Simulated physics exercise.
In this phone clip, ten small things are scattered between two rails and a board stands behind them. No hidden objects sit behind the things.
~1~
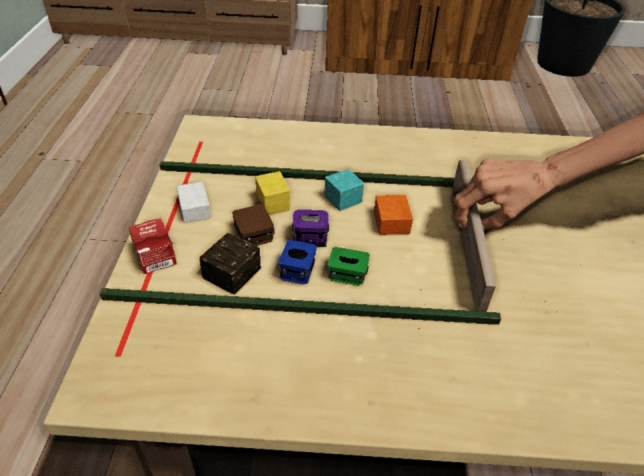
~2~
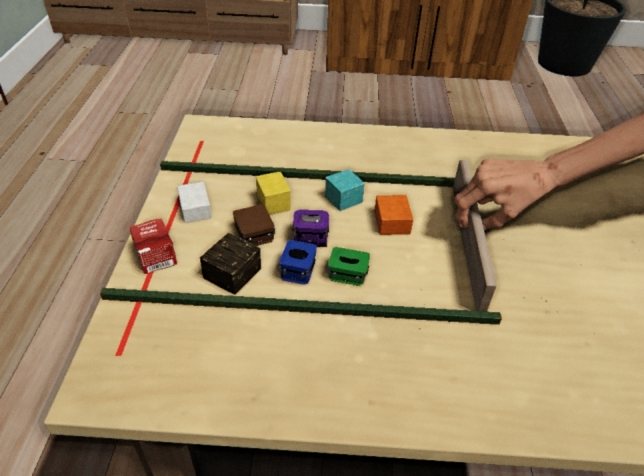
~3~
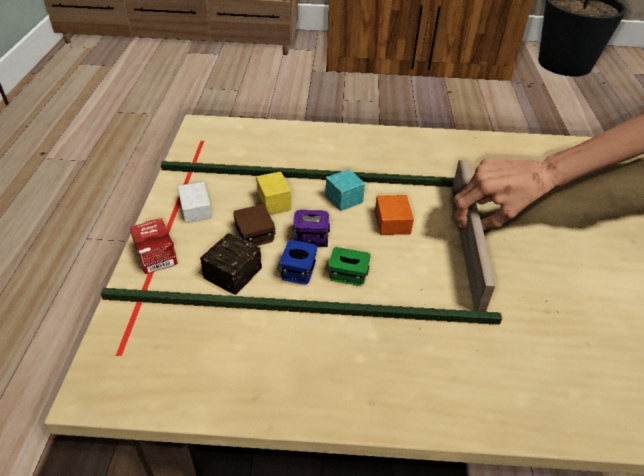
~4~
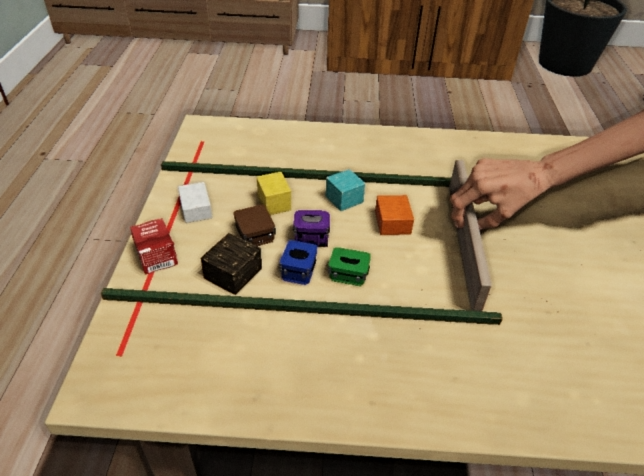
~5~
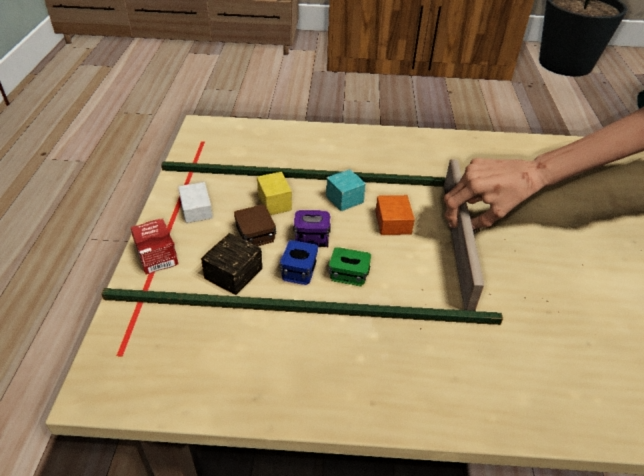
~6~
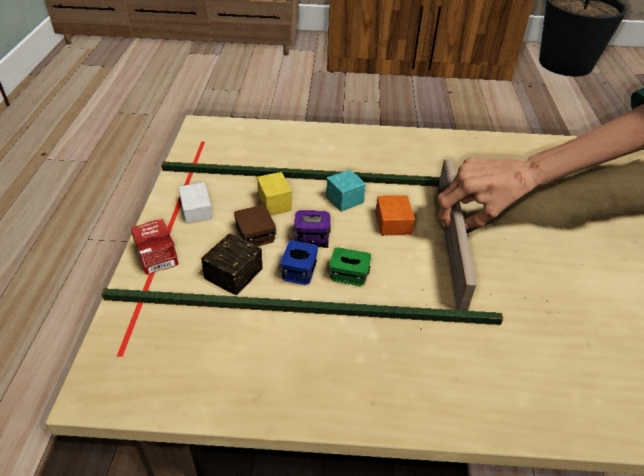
A hand holding a grey board upright between two green rails, then sliding it slightly left towards colourful blocks that stay still.
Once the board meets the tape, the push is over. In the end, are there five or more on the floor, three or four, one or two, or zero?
Falling ones: Five or beyond.
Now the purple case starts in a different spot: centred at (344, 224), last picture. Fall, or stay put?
From that start the object is safe.
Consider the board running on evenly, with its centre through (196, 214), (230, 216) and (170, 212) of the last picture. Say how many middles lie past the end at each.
The numbers past the end are 3, 1 and 6.
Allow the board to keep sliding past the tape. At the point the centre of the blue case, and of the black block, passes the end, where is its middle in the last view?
When the blue case crosses, the middle is near (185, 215); when the black block crosses, near (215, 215).
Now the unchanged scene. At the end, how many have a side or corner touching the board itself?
My count gives 4.
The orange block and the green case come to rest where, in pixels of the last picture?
Final pixels, roughly: (160, 201) for the first, (136, 257) for the other.
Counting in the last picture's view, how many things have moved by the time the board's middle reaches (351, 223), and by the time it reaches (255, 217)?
The counts are 5 and 10.
Soon after, none off yet; red box at rest near (155, 246); white block at rest near (196, 202); black block at rest near (233, 264).
Then, none off yet; red box moved a little near (132, 243); white block at rest near (195, 202); black block moved about its own width near (162, 264).
By the end, the number that fall off is five or more; fallen, blue case, yellow block, brown case, black block, white block and red box.
